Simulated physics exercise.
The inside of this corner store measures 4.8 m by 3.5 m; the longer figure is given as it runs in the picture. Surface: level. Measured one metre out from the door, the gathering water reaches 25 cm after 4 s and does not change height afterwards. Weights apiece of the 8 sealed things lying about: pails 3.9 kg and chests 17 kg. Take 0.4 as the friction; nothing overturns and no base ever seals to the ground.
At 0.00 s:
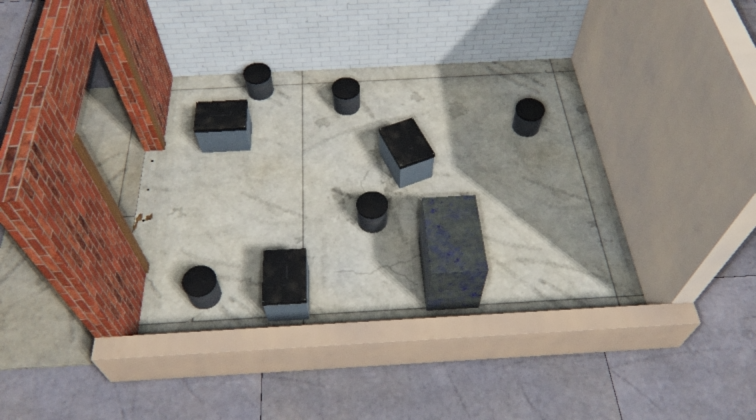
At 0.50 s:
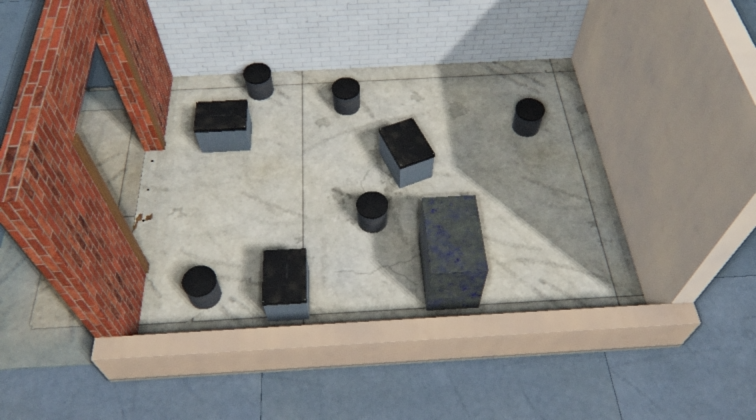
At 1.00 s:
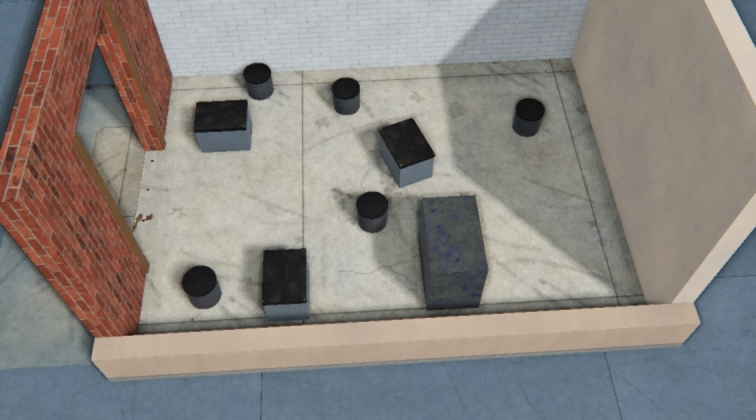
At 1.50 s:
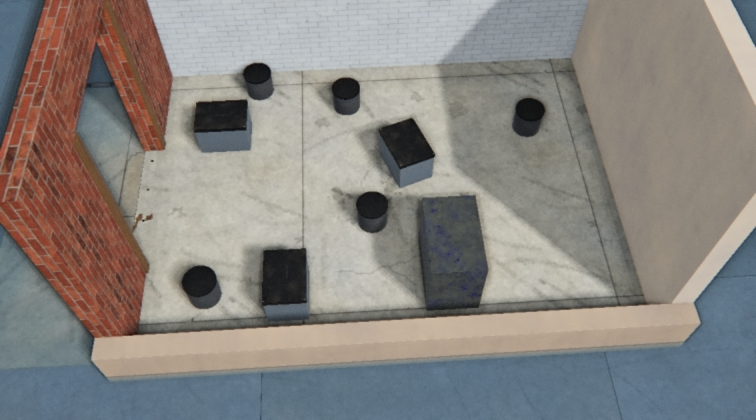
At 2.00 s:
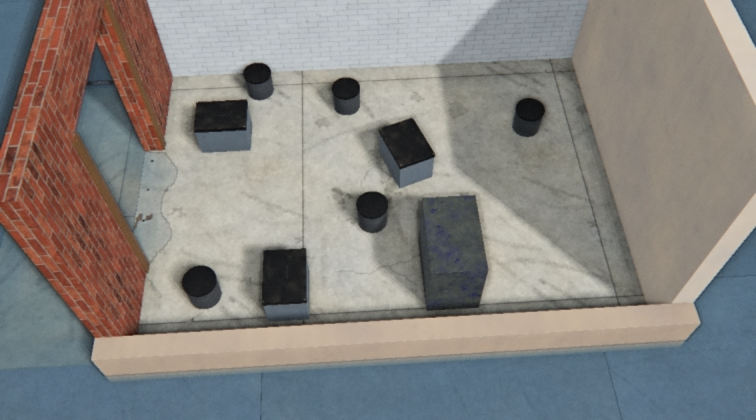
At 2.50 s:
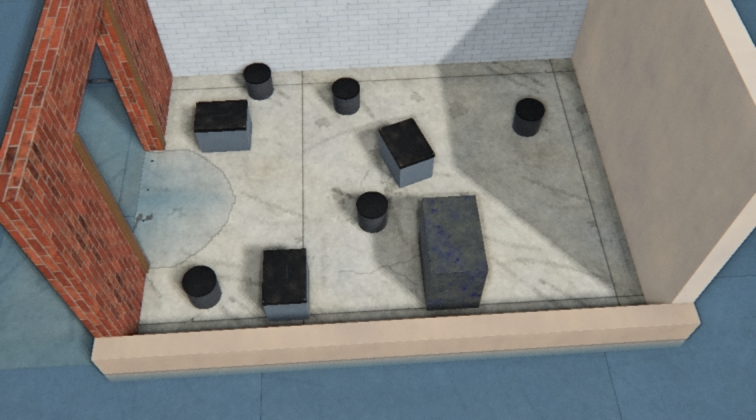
Water spreading over the ground outside, then creeping through the left doorway across the pale floor while dark cylinders and boxes stay still.
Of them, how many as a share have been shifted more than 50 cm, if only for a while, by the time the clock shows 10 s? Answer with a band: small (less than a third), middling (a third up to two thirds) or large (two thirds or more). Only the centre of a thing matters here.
Middling.
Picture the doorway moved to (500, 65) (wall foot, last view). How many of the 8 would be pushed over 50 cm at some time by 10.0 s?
Then the count would be 5.
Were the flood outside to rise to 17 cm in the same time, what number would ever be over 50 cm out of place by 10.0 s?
Then 1 of them.
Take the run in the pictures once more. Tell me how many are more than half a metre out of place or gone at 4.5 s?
At that moment it comes to 0.
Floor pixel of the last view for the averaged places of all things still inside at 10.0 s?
Near (402, 174).
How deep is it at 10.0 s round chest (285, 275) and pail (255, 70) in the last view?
Depths: Near 14 cm, then near 4 cm.
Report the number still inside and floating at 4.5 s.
By my count, 0.
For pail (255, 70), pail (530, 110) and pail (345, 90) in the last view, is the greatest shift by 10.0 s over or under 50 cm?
Taking them in that order, the first is within the limit, the second beyond the limit and the third beyond the limit.
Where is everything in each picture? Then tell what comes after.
A pail at (346, 88) rests on the ground; a chest at (407, 141), on the bottom; water covers 0.0 m2; 0 of 8 have shifted, in the first picture.
A pail at (346, 88), on the bottom; a chest at (407, 141), on the bottom; 0.0 m2 under water; 0 of 8 have shifted, in the second picture.
A pail at (346, 88) rests on the ground; a chest at (407, 141) rests on the ground; water covers 0.0 m2; 0 of 8 have shifted, in the third picture.
A pail at (346, 88) rests on the ground; a chest at (407, 141) rests on the ground; 0.0 m2 under water; 0 of 8 have shifted, in the fourth picture.
A pail at (346, 88) rests on the ground; a chest at (407, 141) rests on the ground; water covers 0.1 m2; 0 of 8 have shifted, in the fifth picture.
A pail at (346, 88), on the bottom; a chest at (407, 141), on the bottom; water covers 0.9 m2; 0 of 8 have shifted, in the sixth picture.
After 3.5 s 0 of 8 are over 50 cm from their spots; 0 afloat.
After 4.5 s 0 of 8 are over 50 cm from their spots; 0 afloat.
After 7.0 s 4 of 8 are over 50 cm from their spots; 4 afloat.
After 10.0 s 4 of 8 are over 50 cm from their spots, and 5 have been at some point; 6 afloat.
